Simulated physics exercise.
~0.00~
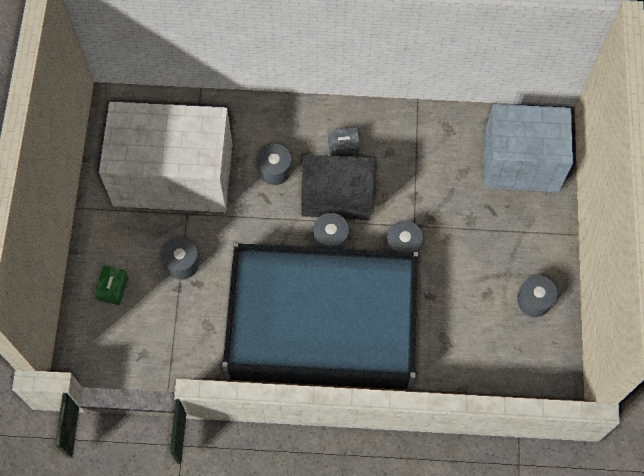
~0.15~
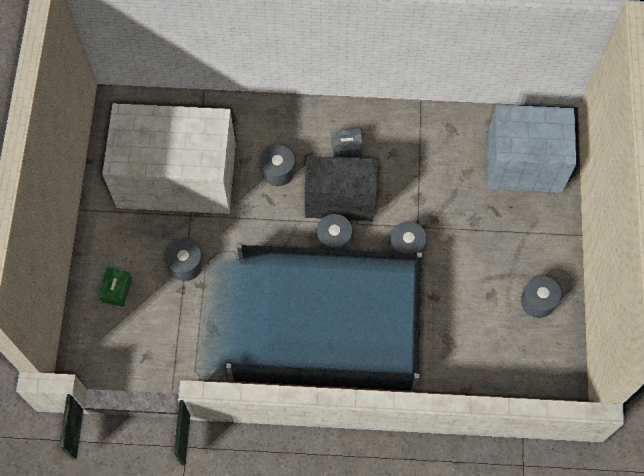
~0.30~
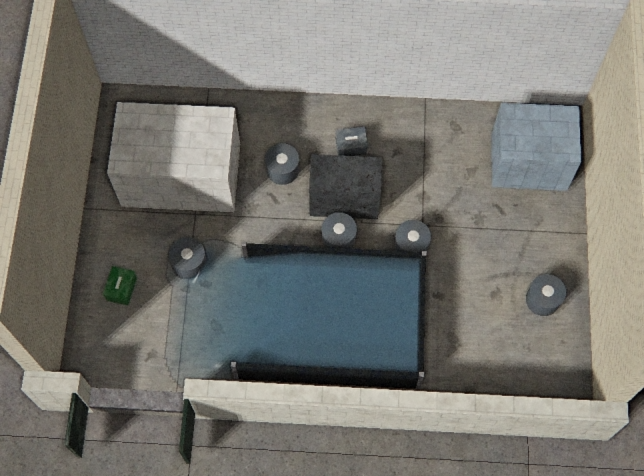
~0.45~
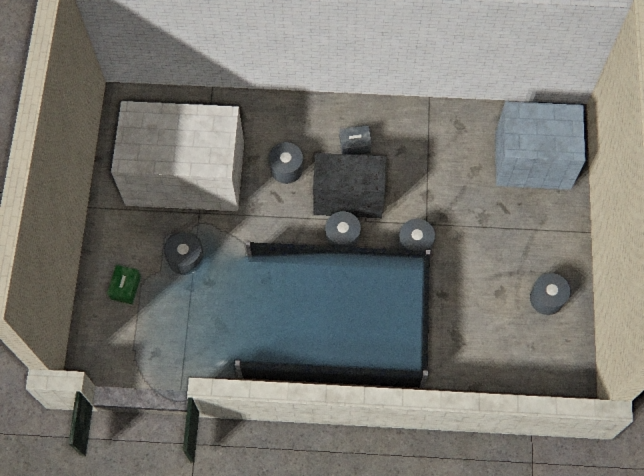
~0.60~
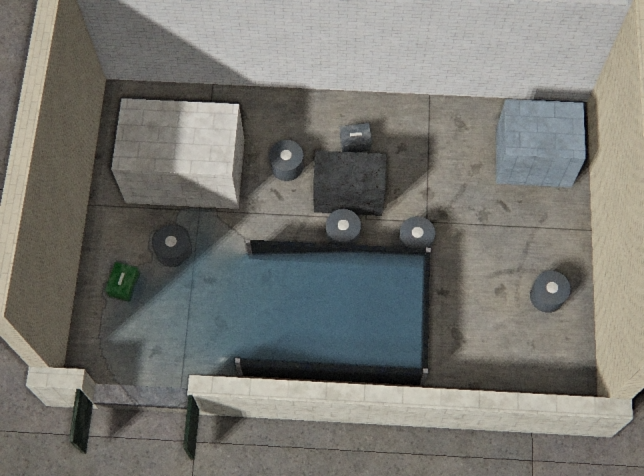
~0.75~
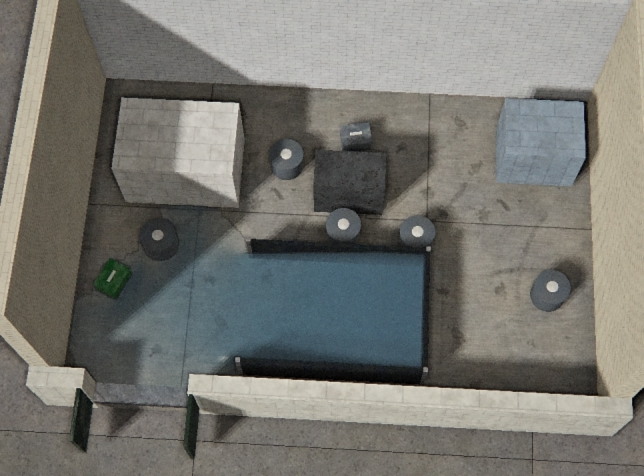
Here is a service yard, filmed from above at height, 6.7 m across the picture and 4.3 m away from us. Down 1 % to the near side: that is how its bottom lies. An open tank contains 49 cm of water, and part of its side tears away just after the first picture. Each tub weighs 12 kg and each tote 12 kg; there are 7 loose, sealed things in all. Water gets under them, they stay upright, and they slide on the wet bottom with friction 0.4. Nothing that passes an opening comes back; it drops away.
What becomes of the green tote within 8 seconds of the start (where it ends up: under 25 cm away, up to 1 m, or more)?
Result: A long way off.
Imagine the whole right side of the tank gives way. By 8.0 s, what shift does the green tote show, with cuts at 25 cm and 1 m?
In that case the green tote barely shifts.
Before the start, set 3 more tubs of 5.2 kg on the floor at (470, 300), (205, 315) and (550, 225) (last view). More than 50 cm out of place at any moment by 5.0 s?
Going through them in the order asked, they come out shy of the mark, clear of the mark and shy of the mark.
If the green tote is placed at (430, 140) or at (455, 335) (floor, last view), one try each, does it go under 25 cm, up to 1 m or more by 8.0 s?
Respectively: It rests almost unmoved; it rests almost unmoved.
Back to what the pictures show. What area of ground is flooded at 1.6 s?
I'd put it close to 9.0 m2.
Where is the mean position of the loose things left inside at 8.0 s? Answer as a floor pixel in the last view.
(369, 183).
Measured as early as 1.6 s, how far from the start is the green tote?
It is about 60 cm out of place by then.
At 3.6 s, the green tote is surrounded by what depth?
Depth: About 11 cm.
After 1.6 s the green tote is near (87, 242), 0.6 m from its start, afloat; 0 of 7 are out; 2 afloat.
After 3.6 s the green tote is near (112, 113), 2.4 m from its start, afloat; 0 of 7 are out; 2 afloat.
After 5.6 s the green tote is near (234, 97), 2.9 m from its start, aground; 0 of 7 are out; 0 afloat.
After 8.0 s the green tote is near (254, 98), 3.0 m from its start, aground; 0 of 7 are out; 0 afloat.
